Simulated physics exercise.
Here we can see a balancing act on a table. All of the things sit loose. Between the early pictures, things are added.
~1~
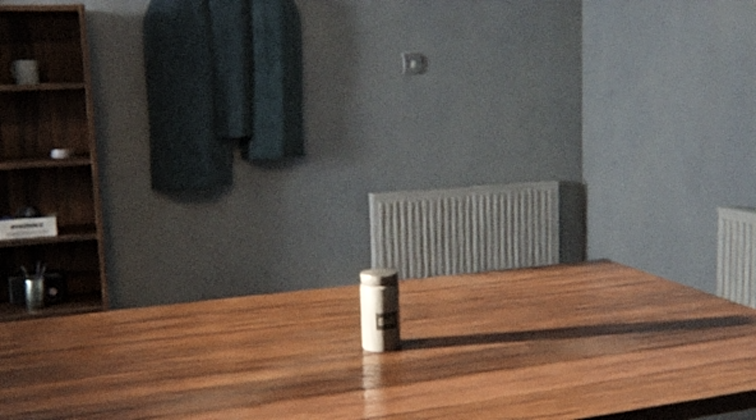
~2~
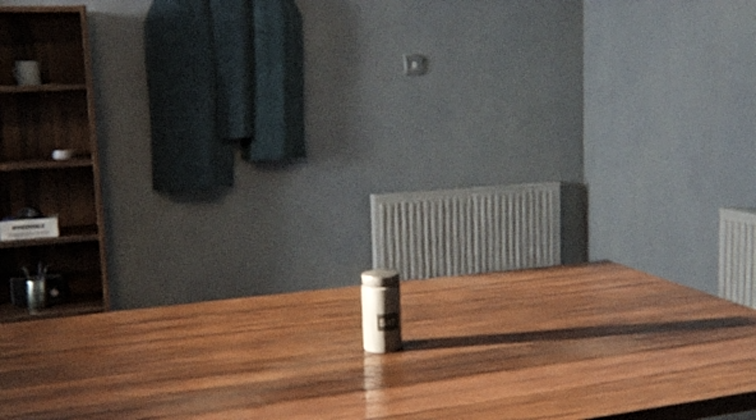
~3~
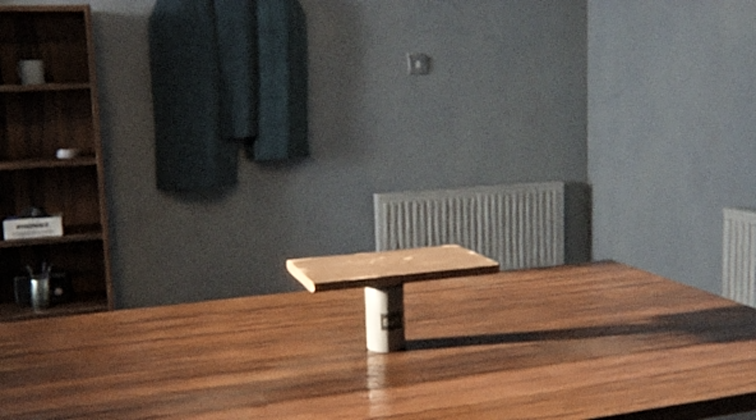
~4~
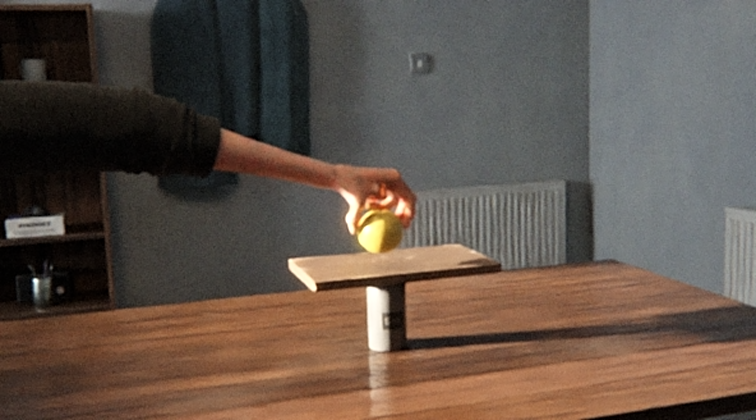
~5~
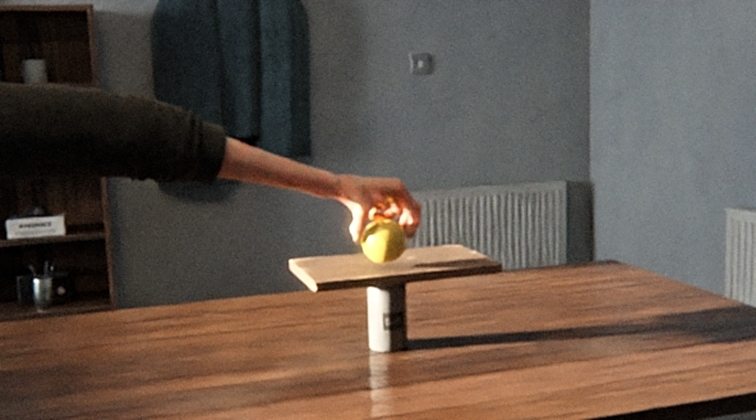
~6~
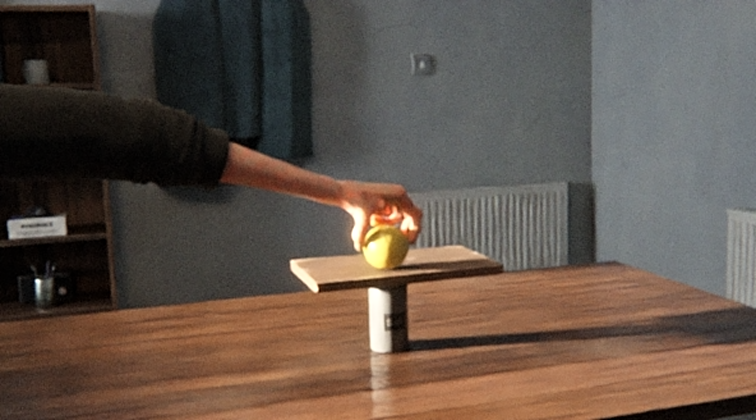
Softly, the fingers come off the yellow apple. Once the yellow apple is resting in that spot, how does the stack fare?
The stack stays together.
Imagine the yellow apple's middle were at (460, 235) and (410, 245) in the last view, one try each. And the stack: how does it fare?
Try one: The stack collapses; try two: The stack remains standing.
Then, 0.30 s later than the last frame, all is still.
Then, 0.70 s later than the last frame, yellow apple resting near (386, 248).
When it is over, all 3 as before. End places, in pixels of the last picture, yellow apple near (386, 248). The stack stays up.
